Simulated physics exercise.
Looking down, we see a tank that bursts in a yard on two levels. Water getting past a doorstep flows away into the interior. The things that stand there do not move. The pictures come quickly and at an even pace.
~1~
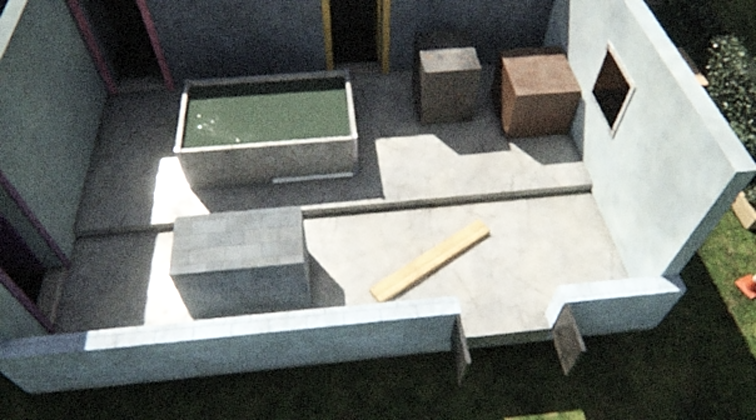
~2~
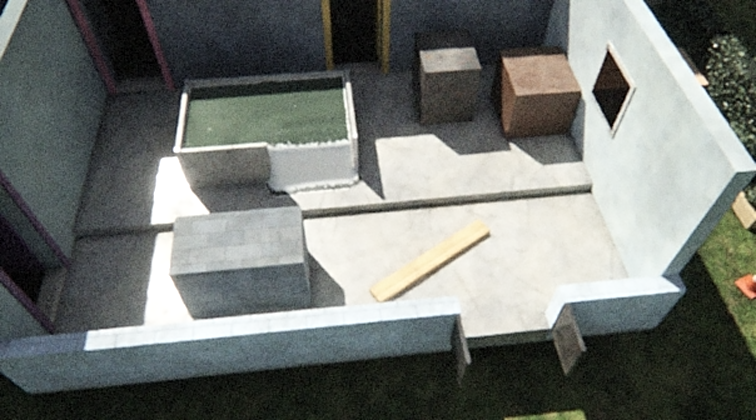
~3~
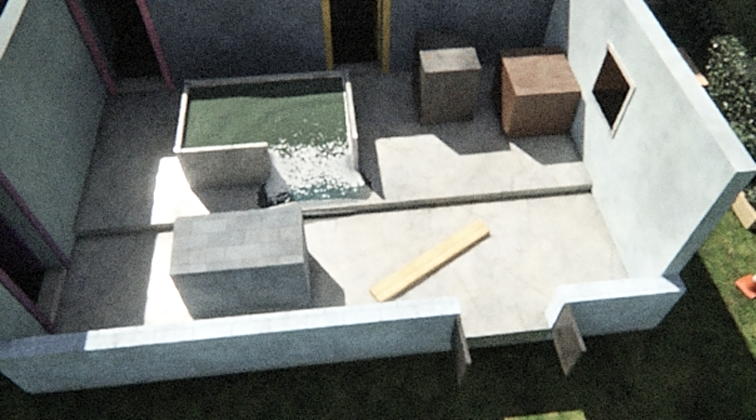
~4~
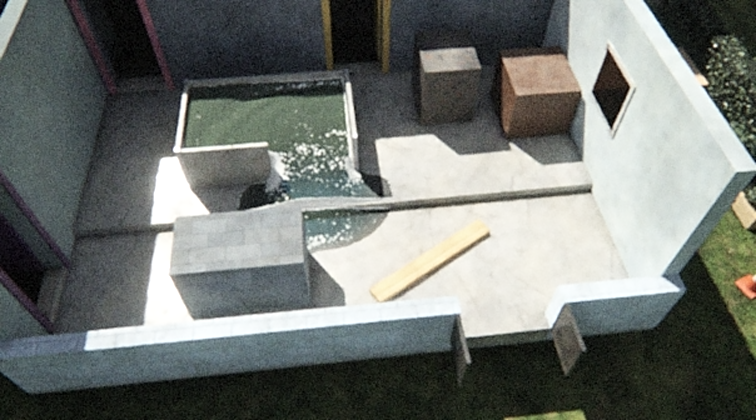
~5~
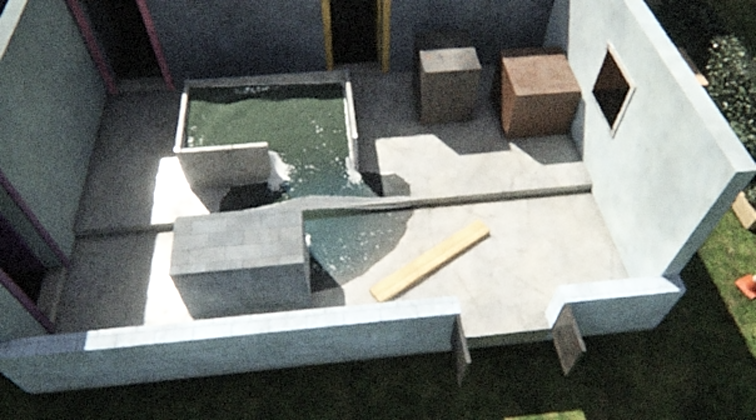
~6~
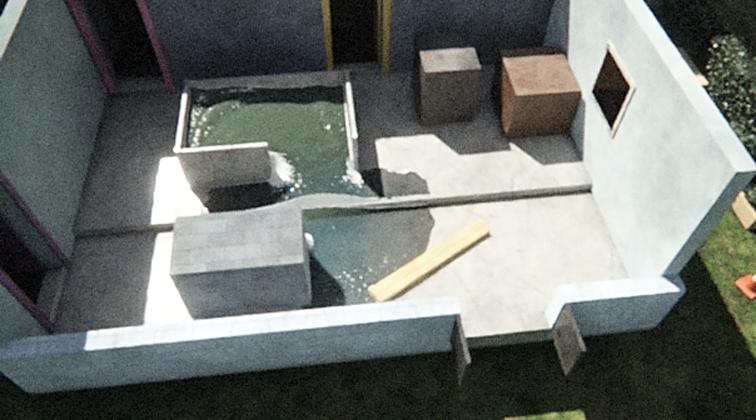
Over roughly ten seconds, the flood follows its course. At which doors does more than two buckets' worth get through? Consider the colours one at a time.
The yellow door will be within bounds, the purple door will be over the limit, the pink door will be within bounds.
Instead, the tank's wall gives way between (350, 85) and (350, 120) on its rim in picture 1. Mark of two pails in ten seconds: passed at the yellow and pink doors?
I'd expect the yellow one to get past the mark and the pink one to stay beneath the mark.
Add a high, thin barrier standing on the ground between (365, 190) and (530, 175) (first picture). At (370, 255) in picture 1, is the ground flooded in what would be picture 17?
There: Under water.
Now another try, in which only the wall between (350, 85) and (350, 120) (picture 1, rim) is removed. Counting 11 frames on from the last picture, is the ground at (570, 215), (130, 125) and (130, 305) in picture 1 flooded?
Listed order gives sopping; left alone; left alone.
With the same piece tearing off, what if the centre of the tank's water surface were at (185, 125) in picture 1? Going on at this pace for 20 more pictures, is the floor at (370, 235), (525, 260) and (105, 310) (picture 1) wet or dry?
The three spots read swamped, swamped, swamped.
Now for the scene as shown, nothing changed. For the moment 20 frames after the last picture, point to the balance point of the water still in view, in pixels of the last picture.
Centre point: Around (309, 228).
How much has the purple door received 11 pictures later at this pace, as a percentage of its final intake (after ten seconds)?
Close to 0 %.
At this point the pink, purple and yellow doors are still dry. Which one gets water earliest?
It's the purple door.
A moment on, water covers 25 % of the floor; the yellow door not reached, the purple door not reached, the pink door not reached.
Next, water covers 40 % of the floor; the yellow door not reached, the purple door wet at the sill, nothing in, the pink door not reached.
Then, water covers 50 % of the floor; the yellow door not reached, the purple door under two buckets in, the pink door not reached.
Later, water covers 65 % of the floor; the yellow door not reached, the purple door over two buckets in, the pink door not reached.
In the end, water covers 65 % of the floor; the yellow door not reached, the purple door far over two buckets in, the pink door wet at the sill, nothing in.
